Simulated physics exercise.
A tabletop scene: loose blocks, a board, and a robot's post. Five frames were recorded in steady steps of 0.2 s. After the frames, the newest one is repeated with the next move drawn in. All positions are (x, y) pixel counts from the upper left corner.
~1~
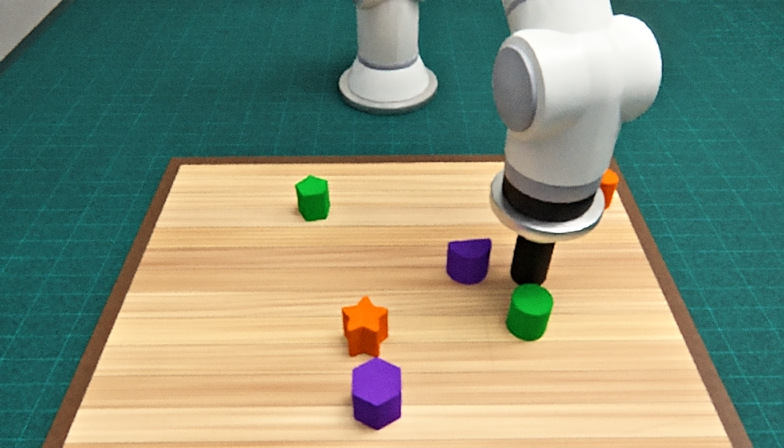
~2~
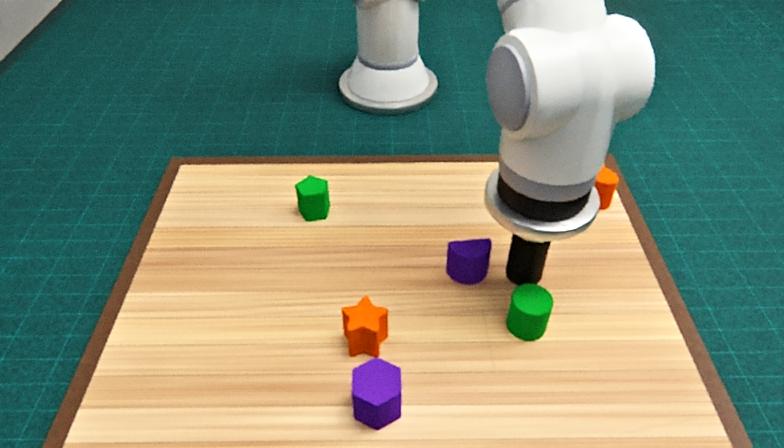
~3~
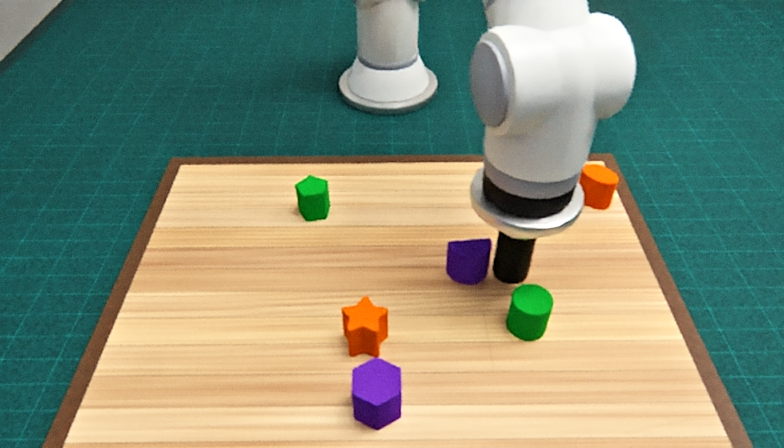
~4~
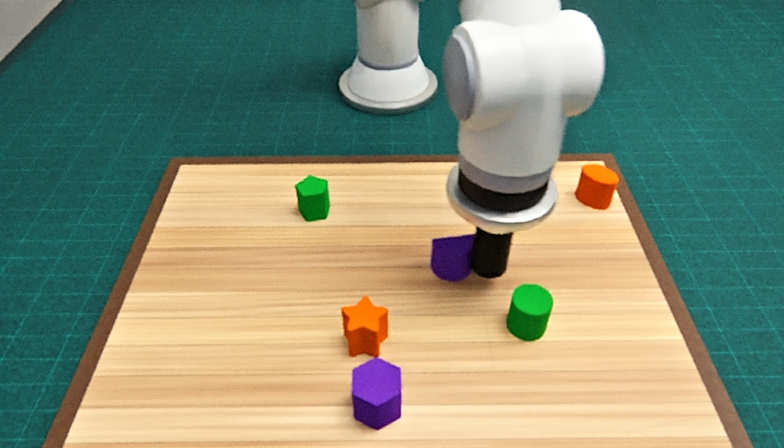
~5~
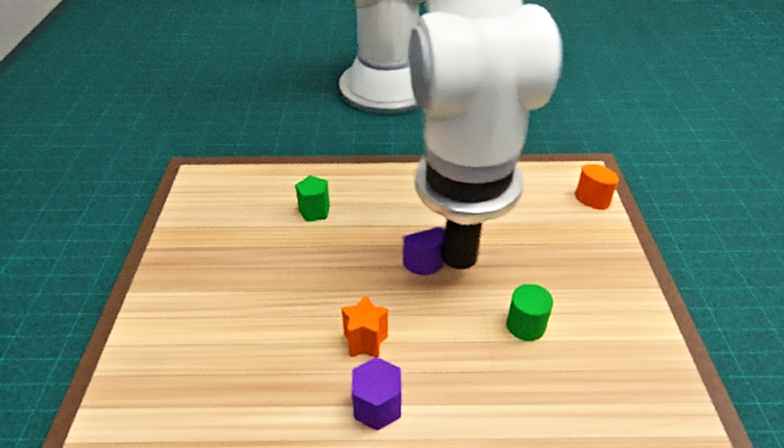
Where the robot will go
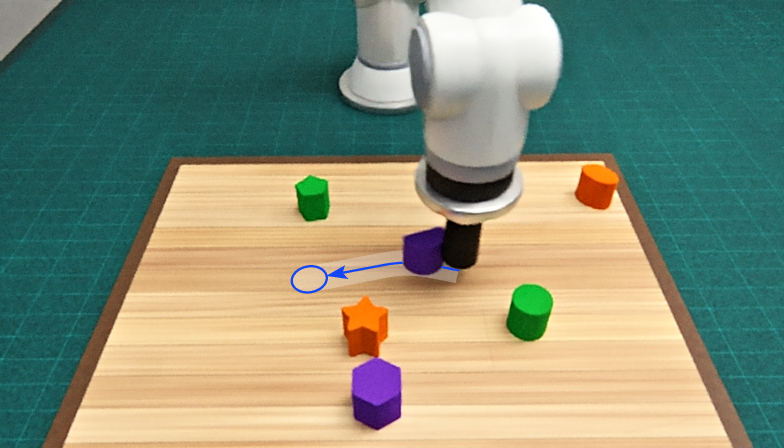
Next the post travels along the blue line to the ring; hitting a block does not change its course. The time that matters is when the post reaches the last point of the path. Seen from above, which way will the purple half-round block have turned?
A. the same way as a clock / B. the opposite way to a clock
Choice A: The same way as a clock.
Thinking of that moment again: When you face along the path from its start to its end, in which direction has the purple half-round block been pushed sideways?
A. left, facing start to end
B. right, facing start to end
B.
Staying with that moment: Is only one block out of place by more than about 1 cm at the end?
I believe so.
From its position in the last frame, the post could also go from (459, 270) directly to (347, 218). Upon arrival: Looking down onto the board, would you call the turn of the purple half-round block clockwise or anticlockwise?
I'd predict that, seen from above, the purple half-round block rotates counter-clockwise.
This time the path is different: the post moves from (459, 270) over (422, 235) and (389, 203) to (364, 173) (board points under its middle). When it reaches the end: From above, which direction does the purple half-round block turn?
My answer: Anticlockwise.
Path on the board, from (459, 270) over (384, 265) to (309, 279).
The first path, step by step. One third of the way, post (409, 251); purple half-round block (375, 233), turned 15° anticlockwise.
Two thirds of the way, post (358, 258); purple half-round block (325, 235).
At the end, post (308, 267); orange star block in place; purple half-round block (283, 233), turned 60° clockwise.
